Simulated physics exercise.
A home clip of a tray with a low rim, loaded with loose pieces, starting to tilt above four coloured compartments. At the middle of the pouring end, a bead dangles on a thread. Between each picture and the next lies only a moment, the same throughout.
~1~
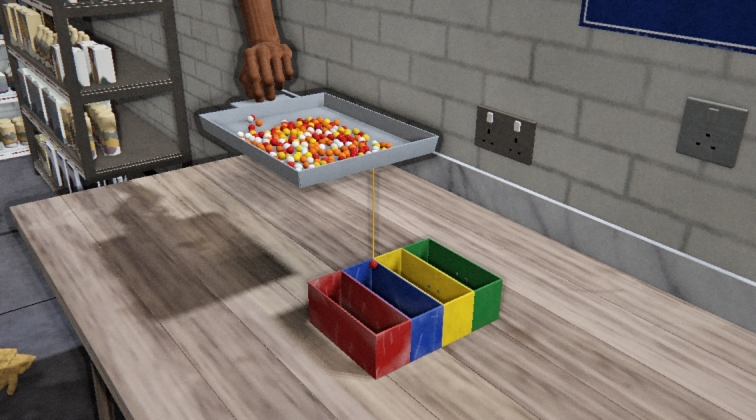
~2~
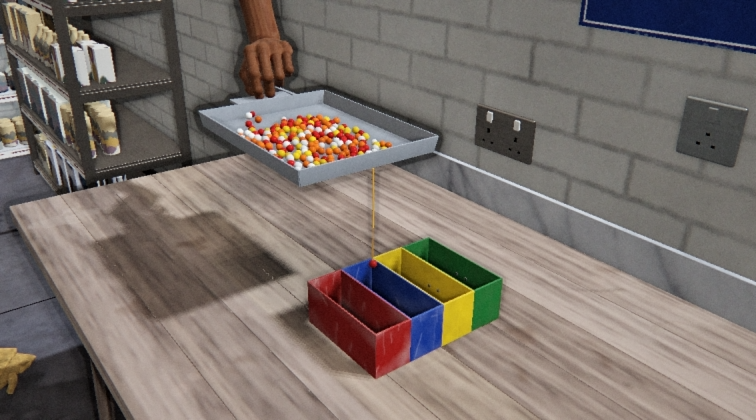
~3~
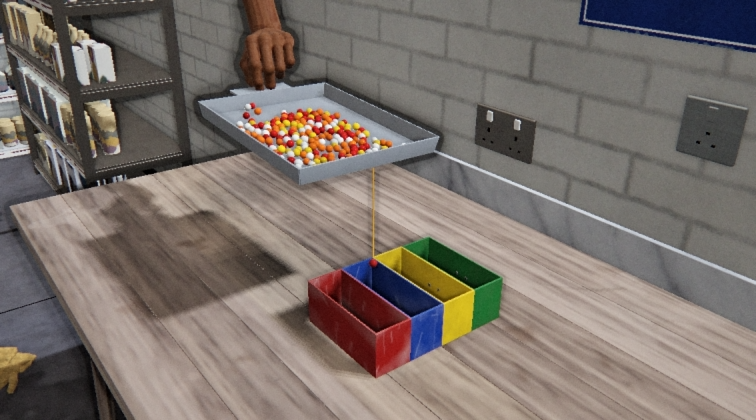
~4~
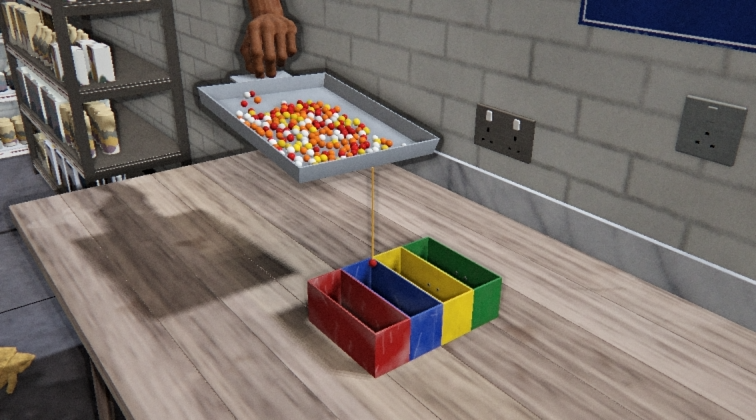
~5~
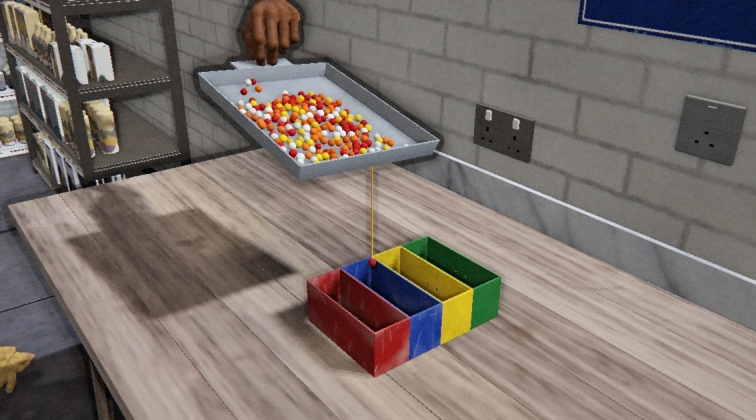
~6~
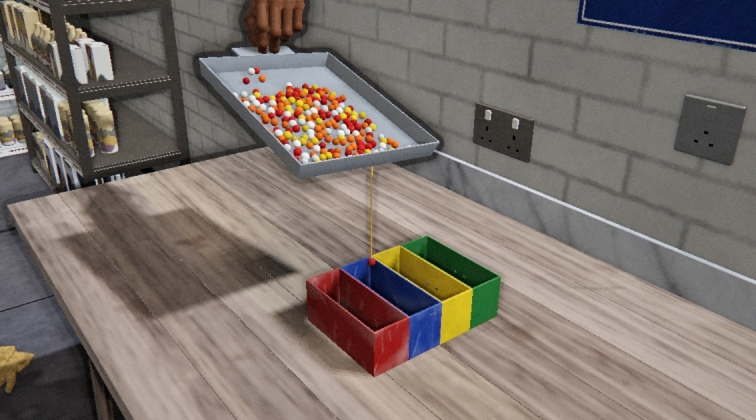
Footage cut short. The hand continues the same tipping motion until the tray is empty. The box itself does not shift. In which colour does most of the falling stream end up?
Most of the stream ends up in the green cell.
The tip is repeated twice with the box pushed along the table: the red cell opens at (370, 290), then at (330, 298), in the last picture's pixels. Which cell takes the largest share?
For the first spot the answer is the cell in yellow, and for the second spot it is that green cell.
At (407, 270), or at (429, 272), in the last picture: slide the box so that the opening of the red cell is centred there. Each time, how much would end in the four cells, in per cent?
Close to 80 in a hundred, followed by close to 80 in a hundred.
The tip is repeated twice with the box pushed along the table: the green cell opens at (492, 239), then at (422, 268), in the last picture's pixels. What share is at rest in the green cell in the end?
About 0 per cent first, then about 30 per cent.
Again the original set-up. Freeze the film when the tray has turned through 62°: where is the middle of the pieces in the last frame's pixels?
I'd mark it close to (376, 135).
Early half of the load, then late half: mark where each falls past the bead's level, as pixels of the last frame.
Starting near (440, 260), moving on to near (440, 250).
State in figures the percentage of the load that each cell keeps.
Red cell: 0 per cent; blue cell: 10 per cent; yellow cell: 30 per cent; green cell: 50 per cent.
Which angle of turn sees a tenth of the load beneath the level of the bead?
Near 80 degrees.
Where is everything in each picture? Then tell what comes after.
Corners of the pouring end (300, 170) and (434, 136), level; middle of the load (313, 142), round plastic beads; bead on its thread (373, 265); red cell (393, 345); blue cell (427, 330); yellow cell (458, 315); green cell (487, 301), in the first frame.
Corners of the pouring end (300, 169) and (434, 136), level; middle of the load (313, 140), in the second frame.
Corners of the pouring end (300, 167) and (435, 136), tipped barely, lowest at the right corner; middle of the load (313, 136), in the third frame.
Corners of the pouring end (301, 166) and (435, 138), tipped a little, lowest at the right corner; middle of the load (313, 131), in the fourth frame.
Corners of the pouring end (301, 164) and (435, 139), tipped a little, lowest at the right corner; middle of the load (315, 125), in the fifth frame.
Corners of the pouring end (302, 162) and (435, 141), tipped clearly, lowest at the right corner; middle of the load (319, 122), almost all on the move; red cell (391, 343); blue cell (425, 327); yellow cell (456, 312); green cell (485, 299), in the sixth frame.
Just after the last frame, tray tipped steeply; almost all on the tray; just a few in the green cell; just a few falling or outside the box.
A moment on, tray tipped past a quarter turn; about a tenth on the tray; roughly a third in the green cell; roughly a quarter in the yellow cell; about a tenth in the blue cell; just a few in the red cell; roughly a quarter falling or outside the box.
Further on, tray tipped past a quarter turn; roughly half in the green cell; roughly a quarter in the yellow cell; about a tenth in the blue cell; just a few in the red cell; about a tenth falling or outside the box.
When it is over, tray tipped past a quarter turn; roughly half in the green cell; roughly a quarter in the yellow cell; about a tenth in the blue cell; just a few in the red cell; about a tenth outside the box.
